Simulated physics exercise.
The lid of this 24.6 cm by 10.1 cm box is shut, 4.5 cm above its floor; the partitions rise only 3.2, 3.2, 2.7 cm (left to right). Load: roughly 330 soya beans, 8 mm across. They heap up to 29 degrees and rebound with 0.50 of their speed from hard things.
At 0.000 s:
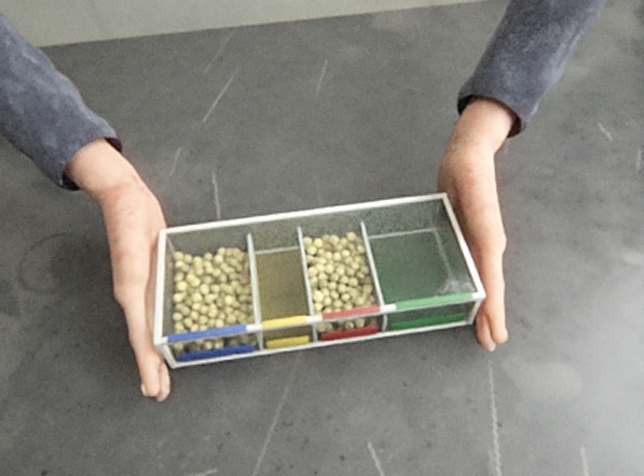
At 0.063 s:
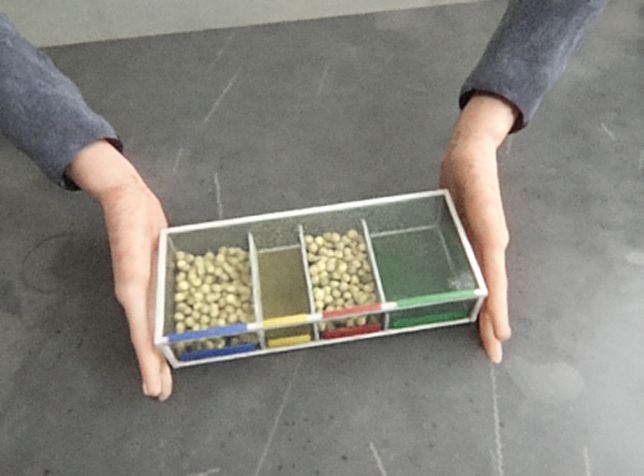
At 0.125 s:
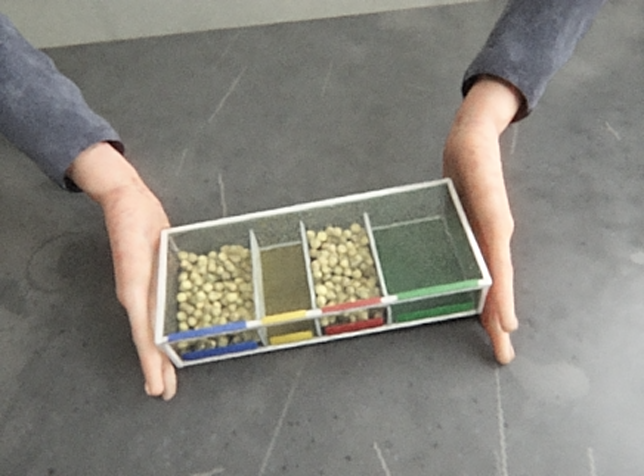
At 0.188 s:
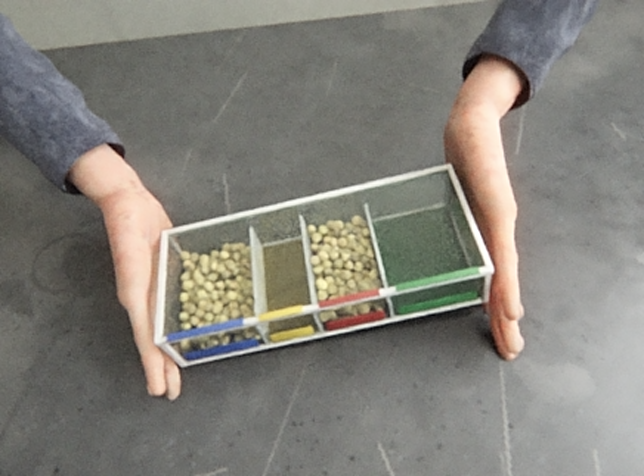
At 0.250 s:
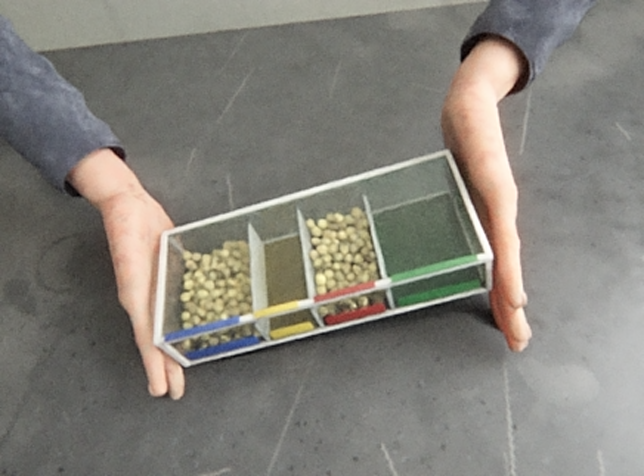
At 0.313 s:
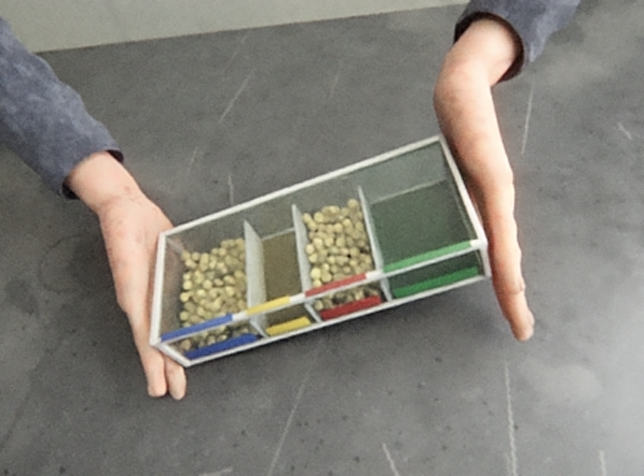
A clear, shallow box held between two hands tilts over a scratched grey surface, seen from above at a steady angle. Its four compartments are marked blue, yellow, red and green from left to right, with pale round beans in the blue and red ones and none in the others. The right hand lifts its end, slightly at first and then further, while the left hand stays low.
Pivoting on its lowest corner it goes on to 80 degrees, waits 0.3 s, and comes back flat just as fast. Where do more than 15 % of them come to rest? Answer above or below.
Red: Above, blue: Above, green: Below, yellow: Below.
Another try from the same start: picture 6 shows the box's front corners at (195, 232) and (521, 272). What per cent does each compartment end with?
Red 30, blue 50, green 15, yellow 5.
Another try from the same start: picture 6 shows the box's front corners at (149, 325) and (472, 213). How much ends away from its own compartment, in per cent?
In that case some 10 per cent.
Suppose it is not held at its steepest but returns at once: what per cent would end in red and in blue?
In that case red 35, blue 60.
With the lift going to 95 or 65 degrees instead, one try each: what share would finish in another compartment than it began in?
Some 20 and 0 per cent.
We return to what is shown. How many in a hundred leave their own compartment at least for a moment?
About 5 per cent.
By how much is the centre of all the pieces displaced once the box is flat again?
Some 1.5 cm.
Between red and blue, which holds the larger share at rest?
It is the blue one.
After 1.47 s, tilt 80 degrees; red 40 %, blue 60 %.
Then, at 2.23 s, tilt 40 degrees; red 35 %, blue 60 %.
Then, at 3.02 s, tilt 0 degrees; red 35 %, blue 60 %.
By 3.4 s all is still; red 35 %, blue 60 %, green 0 %, yellow 0 %.
